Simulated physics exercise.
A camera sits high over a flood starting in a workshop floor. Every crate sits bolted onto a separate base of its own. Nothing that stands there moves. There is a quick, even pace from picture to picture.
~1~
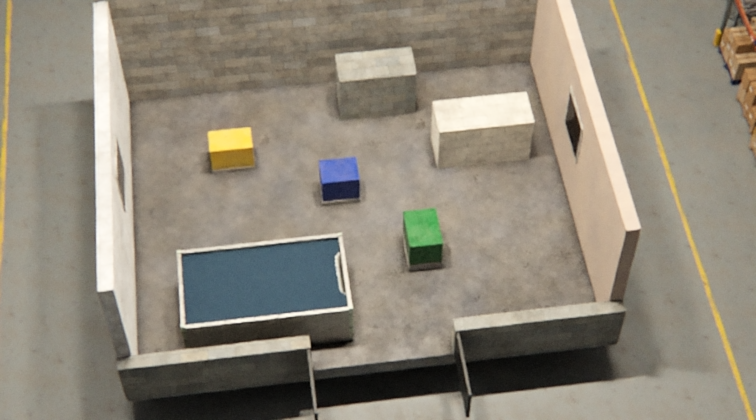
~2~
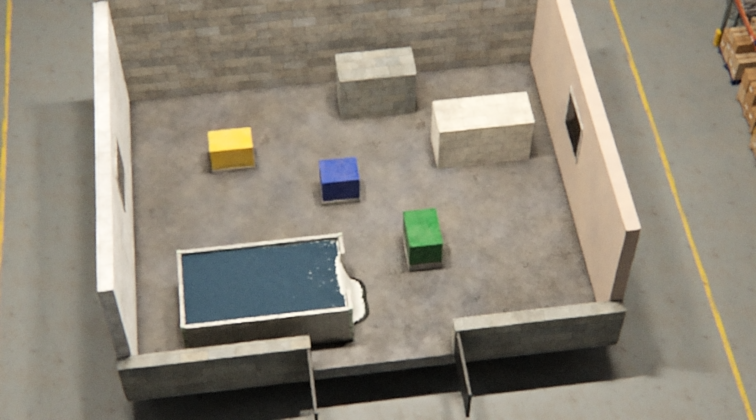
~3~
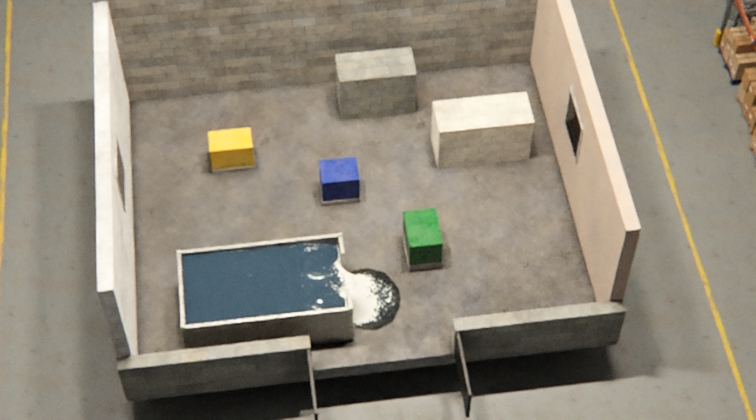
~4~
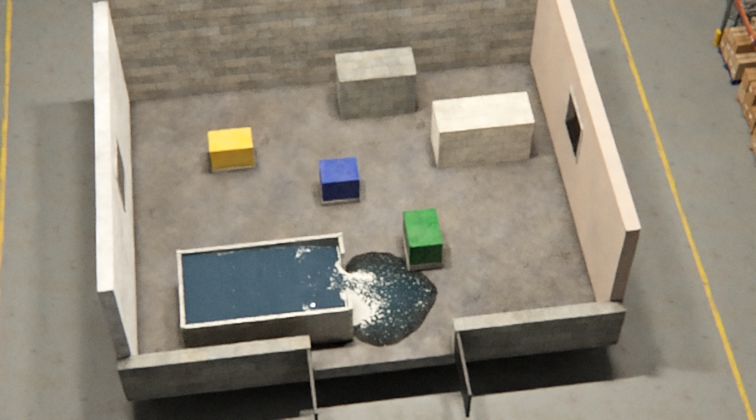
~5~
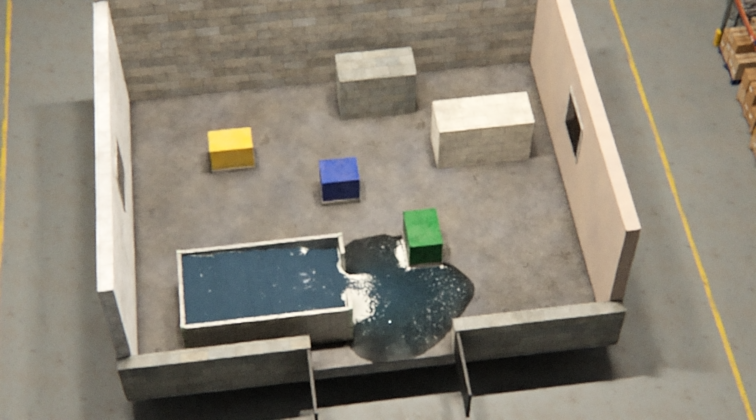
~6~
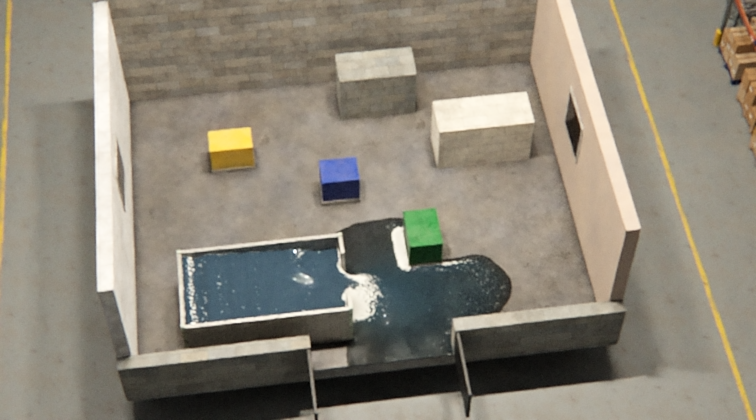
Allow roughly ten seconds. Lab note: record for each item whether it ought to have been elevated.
The green crate will be within the water's reach. The blue crate will be within the water's reach. The yellow crate will be out of the water's reach.
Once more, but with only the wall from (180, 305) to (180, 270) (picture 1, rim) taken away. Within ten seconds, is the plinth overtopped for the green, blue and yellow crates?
The green crate never gets wet; the blue crate never gets wet; the yellow crate is flooded.
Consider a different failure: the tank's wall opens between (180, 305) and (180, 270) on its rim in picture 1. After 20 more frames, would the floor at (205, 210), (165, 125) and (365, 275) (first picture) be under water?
Sodden, then sodden, then spared.
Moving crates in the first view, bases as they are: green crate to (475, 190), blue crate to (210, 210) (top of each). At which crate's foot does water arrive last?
The blue crate, I think.
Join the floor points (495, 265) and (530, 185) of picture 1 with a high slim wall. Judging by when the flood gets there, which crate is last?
That is the yellow one.
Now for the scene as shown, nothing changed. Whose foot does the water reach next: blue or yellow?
The crate marked blue it is.
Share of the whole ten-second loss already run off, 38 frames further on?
Near 80 in a hundred.
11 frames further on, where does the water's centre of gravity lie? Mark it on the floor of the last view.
Around pixel (349, 298) of the last picture.
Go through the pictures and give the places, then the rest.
In the first frame, still water in the tank at (264, 282).
In the second frame, the front is at (353, 282), out from the gap at (344, 293).
In the third frame, the front is at (392, 286), out from the gap at (344, 293).
In the fourth frame, water pours out at (344, 293) and has run to (430, 288).
In the fifth frame, water pours out at (344, 293) and has run to (467, 283).
In the sixth frame, the front is at (504, 279), out from the gap at (344, 293).
A moment on, water covers 25 % of the floor; the green crate water round its plinth, the blue crate water round its plinth, the yellow crate not reached.
Next, water covers 35 % of the floor; the green crate water round its plinth, the blue crate water round its plinth, the yellow crate not reached.
Then, water covers 45 % of the floor; the green crate water round its plinth, the blue crate water round its plinth, the yellow crate not reached.
Later, water covers 70 % of the floor; the green crate water round its plinth, the blue crate water round its plinth, the yellow crate water round its plinth.
In the end, water covers 90 % of the floor; the green crate was topped, the blue crate was topped, the yellow crate stayed above the water.
